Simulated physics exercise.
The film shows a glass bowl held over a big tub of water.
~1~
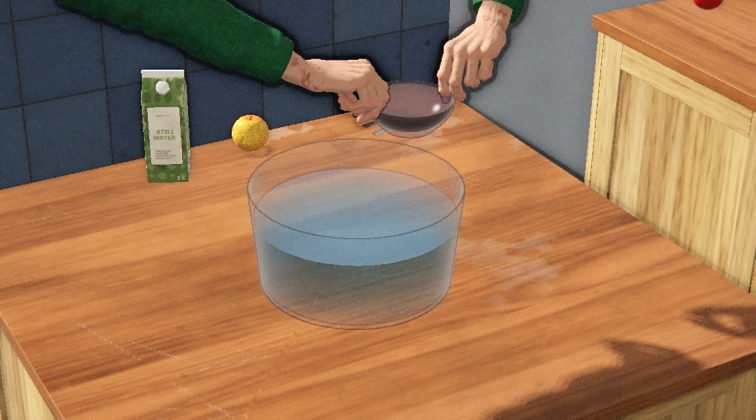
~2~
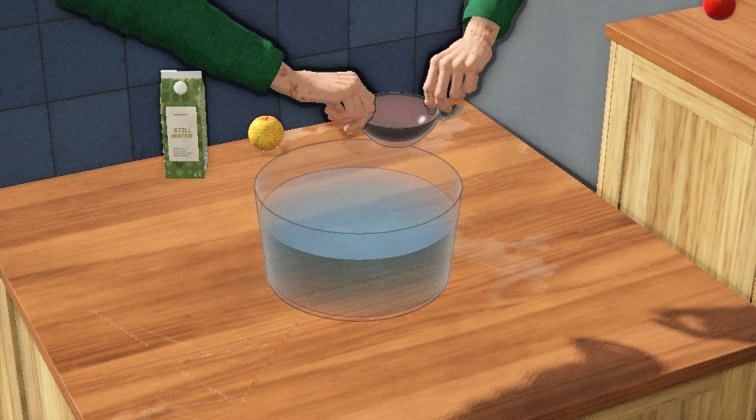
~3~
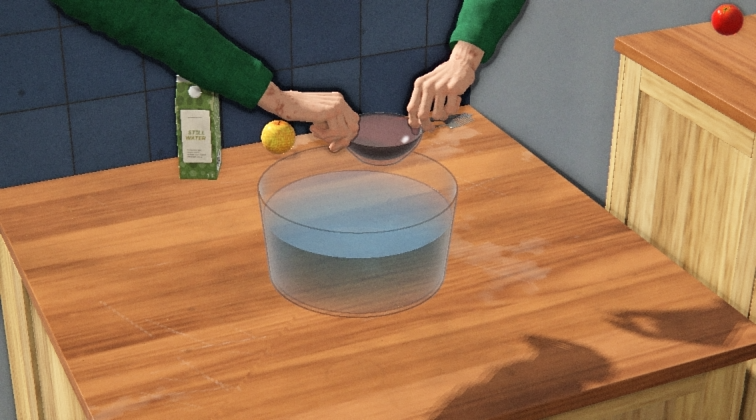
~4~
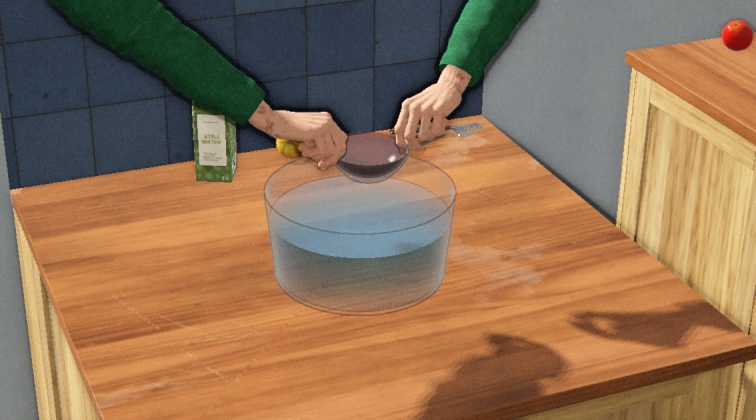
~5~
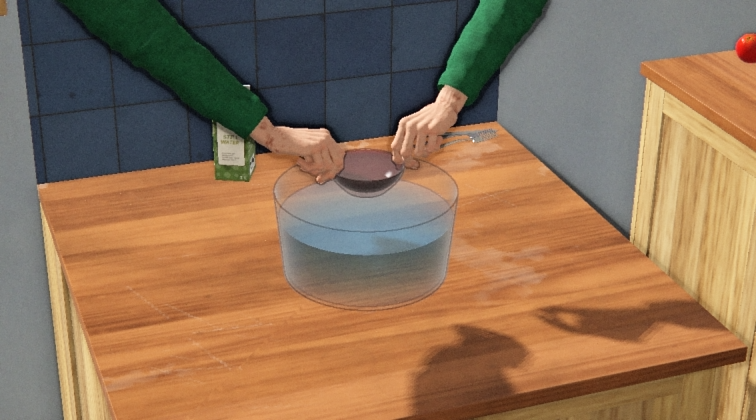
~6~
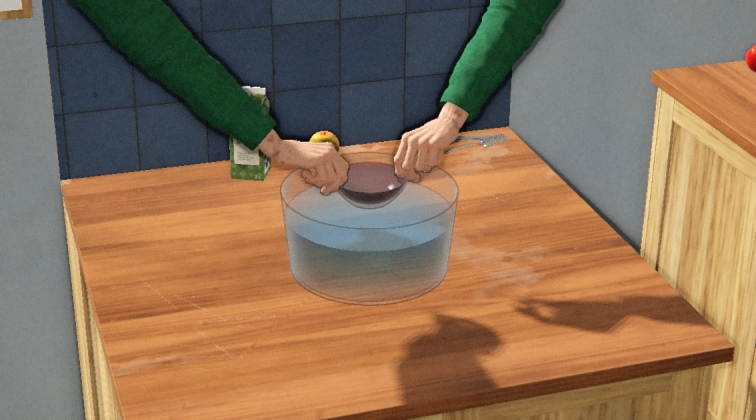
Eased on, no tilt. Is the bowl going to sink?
Yes, it goes down.
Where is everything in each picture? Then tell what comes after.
The first picture shows bowl (409, 111) nearly full; above the big tub.
The second picture shows bowl nearly full, surface at (396, 111); coming down.
The third picture shows bowl (381, 141) nearly full; lower.
The fourth picture shows bowl nearly full, surface at (369, 150); lower still.
The fifth picture shows bowl (366, 175) nearly full; close to the surface.
The sixth picture shows bowl nearly full, surface at (370, 178); just over the surface.
A moment on, the bowl dips into the water.
Further on, water pours in over its rim.
When it is over, the bowl lies on the bottom.
